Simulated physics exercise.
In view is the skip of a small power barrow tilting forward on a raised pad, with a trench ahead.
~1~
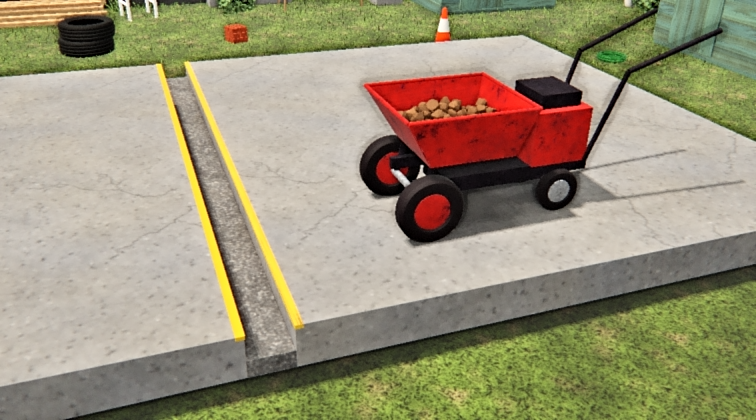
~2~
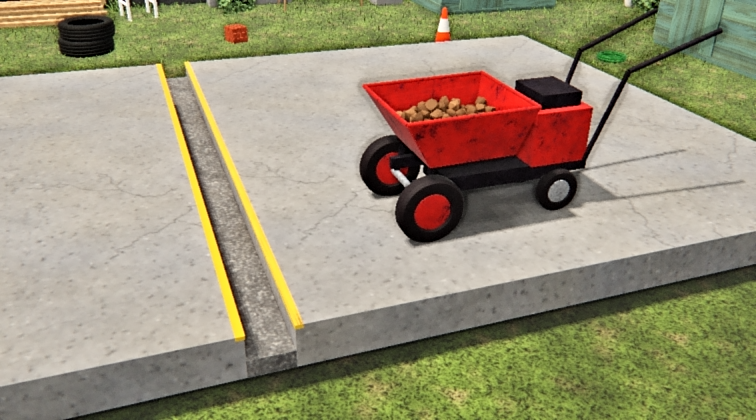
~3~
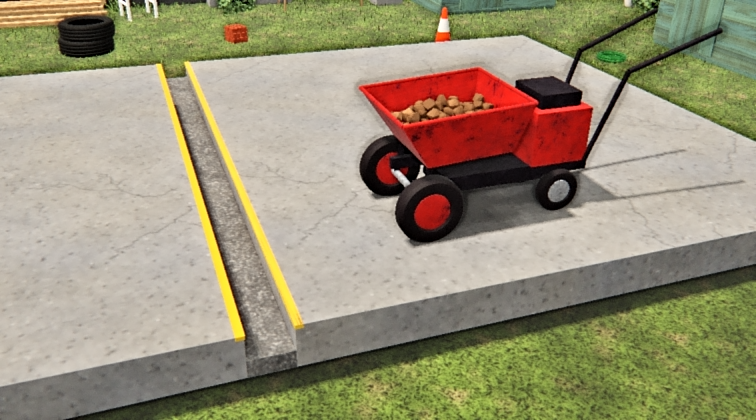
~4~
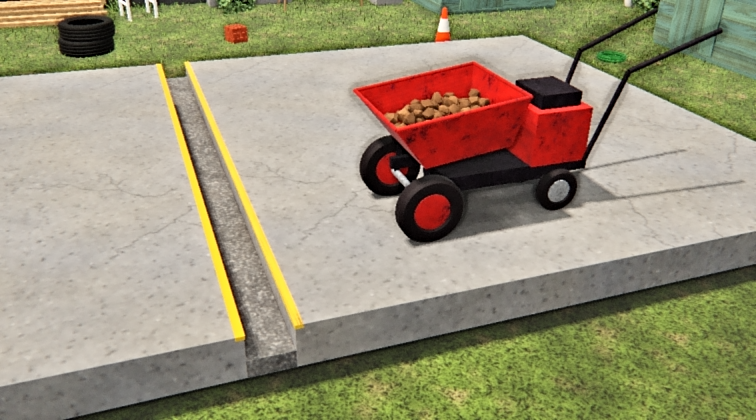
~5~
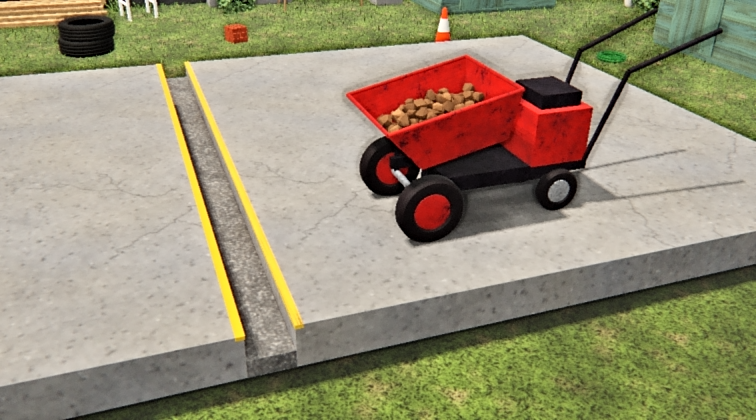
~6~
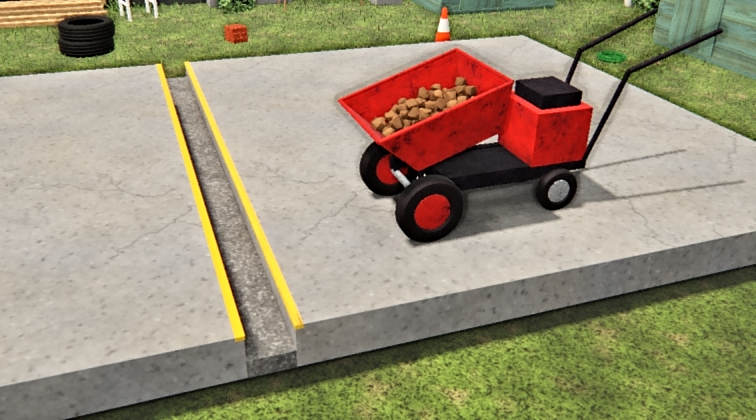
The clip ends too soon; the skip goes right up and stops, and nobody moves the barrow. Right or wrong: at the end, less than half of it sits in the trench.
Right.
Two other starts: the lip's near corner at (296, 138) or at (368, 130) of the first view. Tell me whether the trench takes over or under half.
Position 1 falls short of half; position 2 exceeds half.
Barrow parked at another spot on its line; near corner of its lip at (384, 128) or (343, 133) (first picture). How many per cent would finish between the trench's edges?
60 % and 80 %.
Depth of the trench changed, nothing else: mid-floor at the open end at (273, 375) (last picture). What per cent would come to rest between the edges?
It lands somewhere near 30 percent.
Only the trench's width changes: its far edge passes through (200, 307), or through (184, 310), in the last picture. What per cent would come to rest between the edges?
The first try gives 30 percent, then the second gives 30 percent.
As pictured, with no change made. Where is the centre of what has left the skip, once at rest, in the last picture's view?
Around (280, 229).
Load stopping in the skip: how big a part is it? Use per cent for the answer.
Close to 0 per cent, give or take.
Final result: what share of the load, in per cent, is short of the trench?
Call it some 65 percent of the pieces.
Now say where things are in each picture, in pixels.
The first frame shows lip of the skip (409, 125), level; top of the load (446, 119), clay clods; first edge of the trench (285, 291); far edge (229, 301), the trench under half as wide as the skip, and about half as deep as wide.
The second frame shows lip of the skip (407, 125), level; top of the load (451, 114).
The third frame shows lip of the skip (403, 127), tipped barely; top of the load (448, 112).
The fourth frame shows lip of the skip (397, 131), tipped a little; top of the load (454, 111).
The fifth frame shows lip of the skip (388, 136), tipped a little; top of the load (460, 101).
The sixth frame shows lip of the skip (379, 143), tipped clearly; top of the load (452, 96); first edge of the trench (285, 291); far edge (229, 301).
Just after the last frame, skip tipped steeply; every one in the skip.
A moment on, skip tipped right over; almost all in the skip; about a tenth short of the trench.
Further on, skip tipped right over; roughly a third in the skip; roughly half short of the trench; roughly a quarter in or heaped over the trench; just a few beyond it.
When it is over, skip tipped right over; just a few in the skip; roughly two thirds short of the trench; roughly a third in or heaped over the trench; just a few beyond it.
